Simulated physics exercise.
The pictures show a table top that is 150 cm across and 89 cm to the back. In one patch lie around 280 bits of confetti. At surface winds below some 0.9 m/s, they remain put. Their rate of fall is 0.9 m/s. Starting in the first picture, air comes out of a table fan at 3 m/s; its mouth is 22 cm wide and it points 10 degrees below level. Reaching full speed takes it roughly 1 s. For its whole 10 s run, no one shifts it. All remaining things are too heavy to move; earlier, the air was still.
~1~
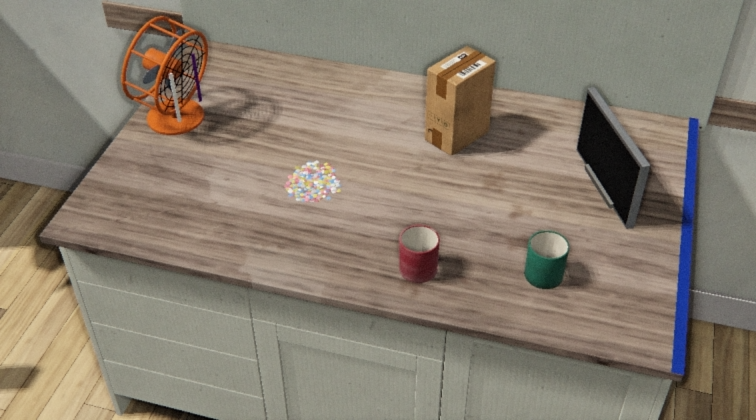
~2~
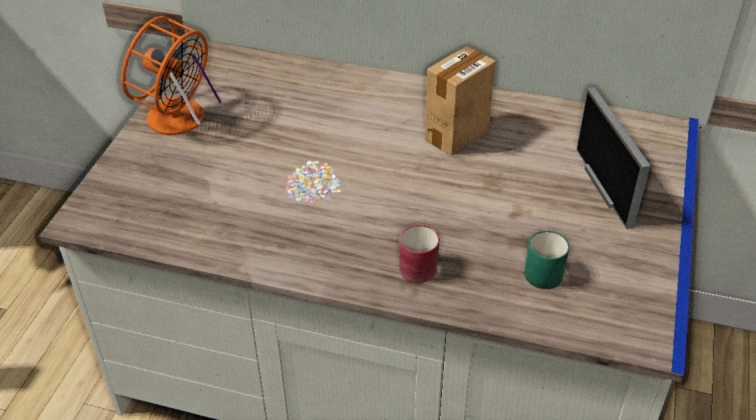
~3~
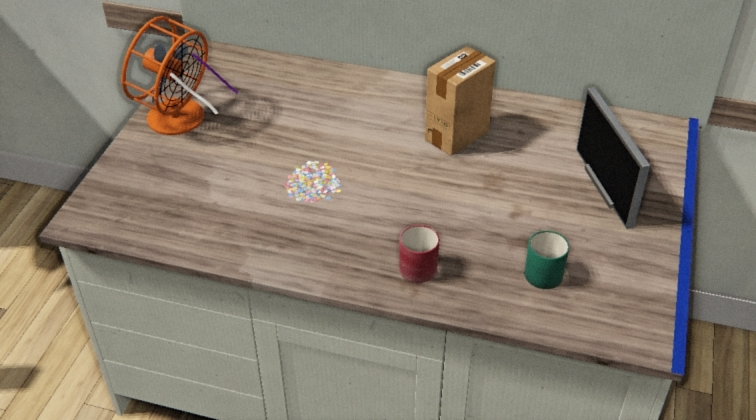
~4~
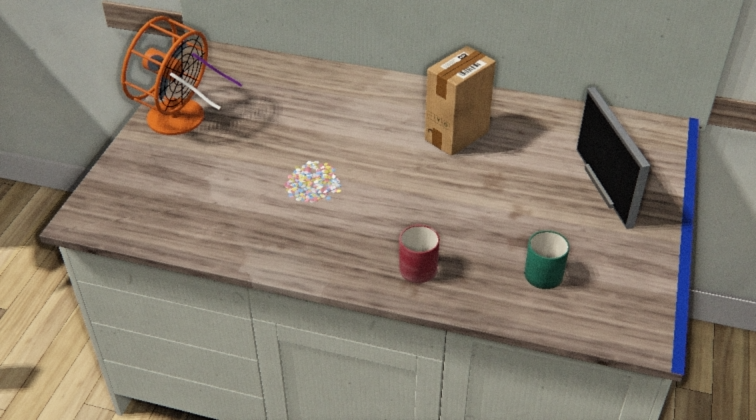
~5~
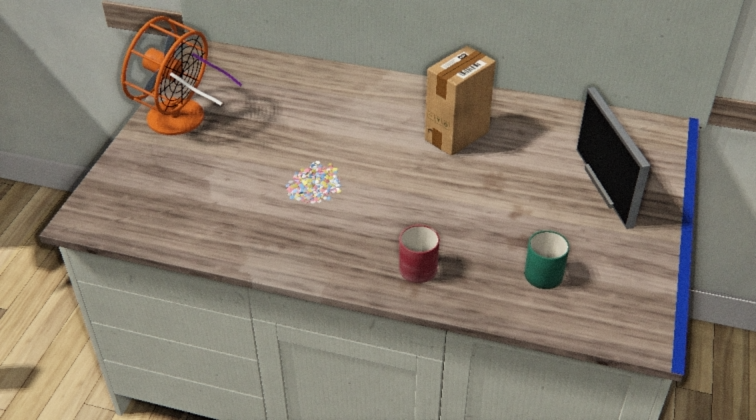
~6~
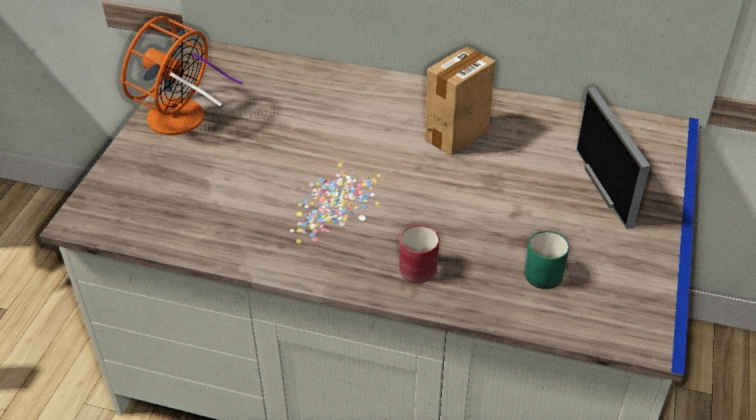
A wooden-topped counter held an orange fan, a box, a screen and two mugs while the fan's ribbons lifted and streamed outward; then the pile of colourful confetti spread toward the red mug.
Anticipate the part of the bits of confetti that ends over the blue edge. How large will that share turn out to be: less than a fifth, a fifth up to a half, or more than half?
That share will be less than a fifth.
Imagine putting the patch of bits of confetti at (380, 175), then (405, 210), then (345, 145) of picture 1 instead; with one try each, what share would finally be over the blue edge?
70 %, 30 %, 30 %.
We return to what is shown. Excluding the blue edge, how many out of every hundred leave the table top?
That lands at some 90 %.
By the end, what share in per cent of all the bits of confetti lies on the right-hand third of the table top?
Near 0 per cent at the end.
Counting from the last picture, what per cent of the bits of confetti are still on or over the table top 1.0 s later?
I'd put it near 4 per cent.
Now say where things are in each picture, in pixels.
In the first frame, the middle of the bits of confetti is near (314, 181), none has stirred yet and the mouth of the table fan is at (166, 66).
In the second frame, the middle of the bits of confetti is near (314, 180), none has stirred yet and the blue edge is centred on (692, 229).
In the third frame, the middle of the bits of confetti is near (314, 180), none has stirred yet, the top of a mug is at (420, 239) and the top of a box is at (462, 65).
In the fourth frame, the middle of the bits of confetti is near (314, 180) and none has stirred yet.
In the fifth frame, the middle of the bits of confetti is near (313, 182), the farthest in sight from the table fan is at (339, 191) and about 10 % have left their places.
In the sixth frame, the middle of the bits of confetti is near (334, 200), the farthest in sight from the table fan is at (363, 218) and about 95 % have left their places.
Then, 1.0 s after the last picture, 9 % are over the blue edge; 92 % have settled or left.
Then, 2.2 s after the last picture, 9 % are over the blue edge; 96 % have settled or left.
Then, 4.6 s after the last picture, 10 % are over the blue edge; 99 % have settled or left.
Then, 9.1 s after the last picture, at the end, 10 % are over the blue edge.
